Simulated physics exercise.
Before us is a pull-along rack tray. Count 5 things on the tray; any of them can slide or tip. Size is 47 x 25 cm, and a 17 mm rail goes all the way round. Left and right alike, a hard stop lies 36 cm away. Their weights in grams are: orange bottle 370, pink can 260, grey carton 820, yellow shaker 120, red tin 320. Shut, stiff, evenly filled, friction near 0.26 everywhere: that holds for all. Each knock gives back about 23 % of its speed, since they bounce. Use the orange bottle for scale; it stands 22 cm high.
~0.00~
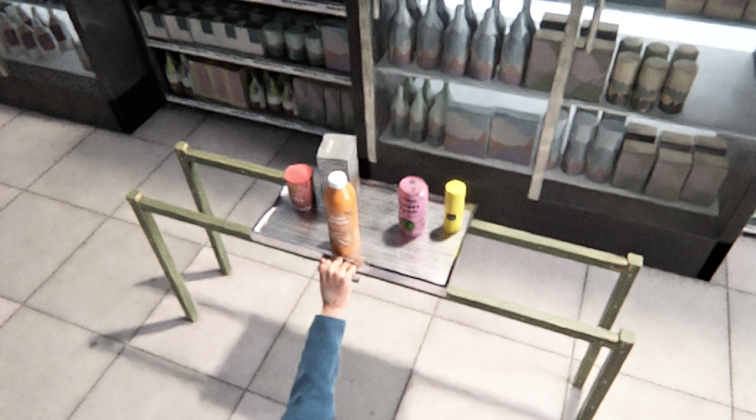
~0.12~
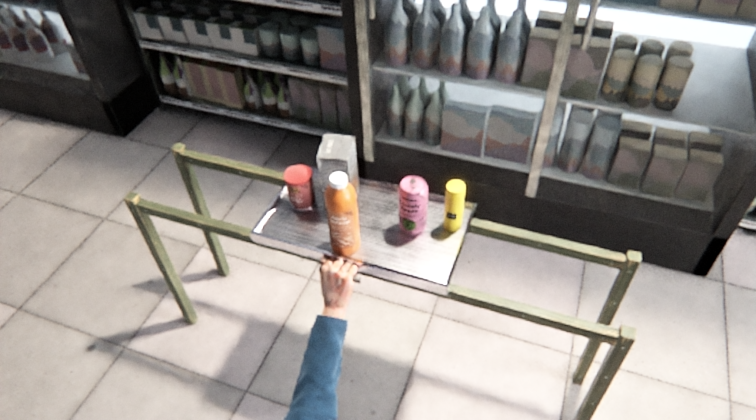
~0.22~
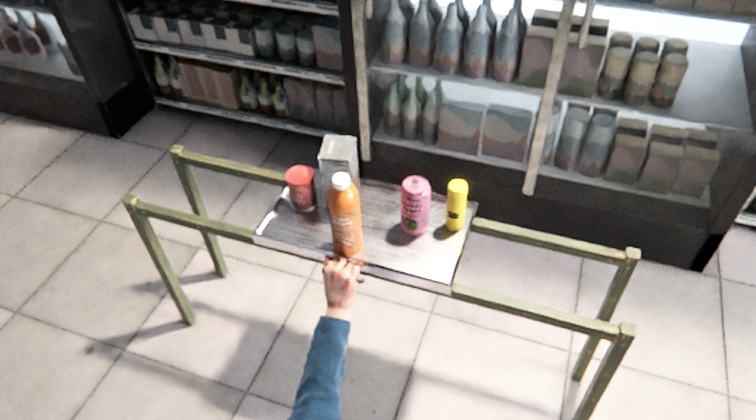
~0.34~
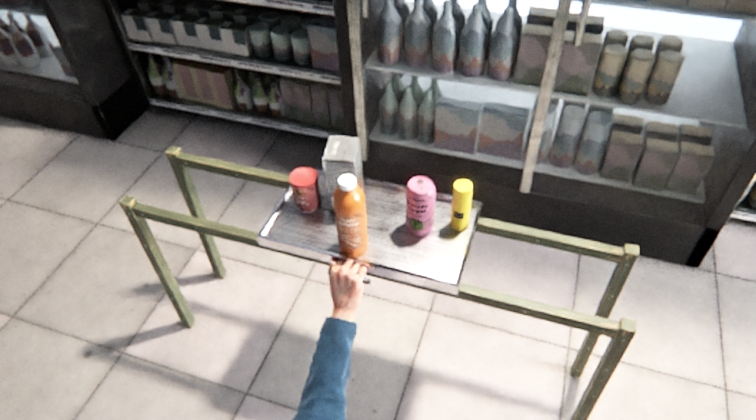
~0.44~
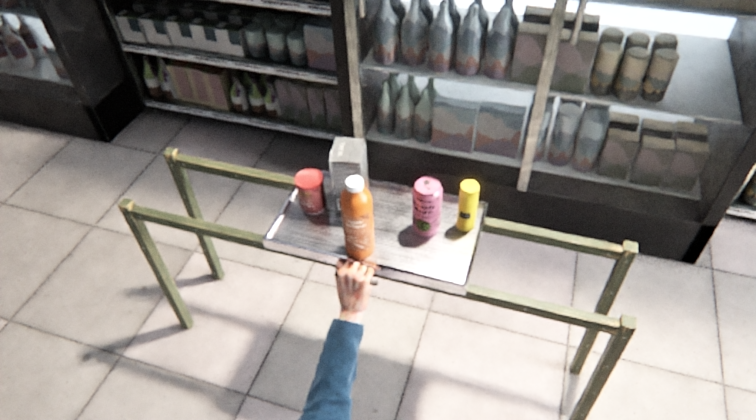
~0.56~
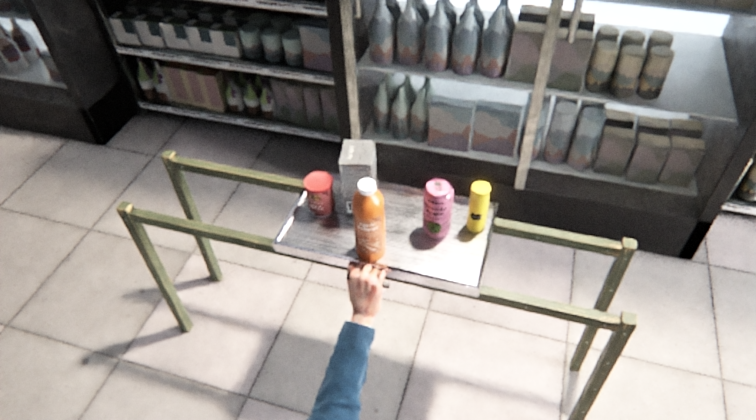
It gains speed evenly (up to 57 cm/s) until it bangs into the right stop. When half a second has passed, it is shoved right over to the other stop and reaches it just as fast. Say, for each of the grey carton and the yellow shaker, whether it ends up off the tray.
Outcome: The grey carton is still there on the tray. The yellow shaker is gone from the tray.
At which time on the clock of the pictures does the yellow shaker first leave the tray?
Around 1.5 seconds.
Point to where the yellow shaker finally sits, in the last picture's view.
Around pixel (632, 385).
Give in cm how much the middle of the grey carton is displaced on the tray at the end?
Net distance near 0 cm.
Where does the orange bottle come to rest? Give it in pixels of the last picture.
Near (199, 185).
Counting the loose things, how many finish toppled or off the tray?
Count: 1.
After 1.66 s, tray has slid 36 cm right; yellow shaker now off the tray; grey carton slid 6 cm near (508, 207); orange bottle slid 6 cm.
After 2.86 s, tray has slid 23 cm right; grey carton slid 6 cm near (453, 197); orange bottle slid 6 cm; red tin slid 6 cm.
After 4.16 s, tray has slid 27 cm left; grey carton slid 6 cm near (254, 159); orange bottle slid 6 cm; red tin slid 6 cm.
At rest (4.9 s), off the tray, yellow shaker; the other 4 in place, give or take 5 cm. In the last view, grey carton near (204, 150), yellow shaker near (632, 385).
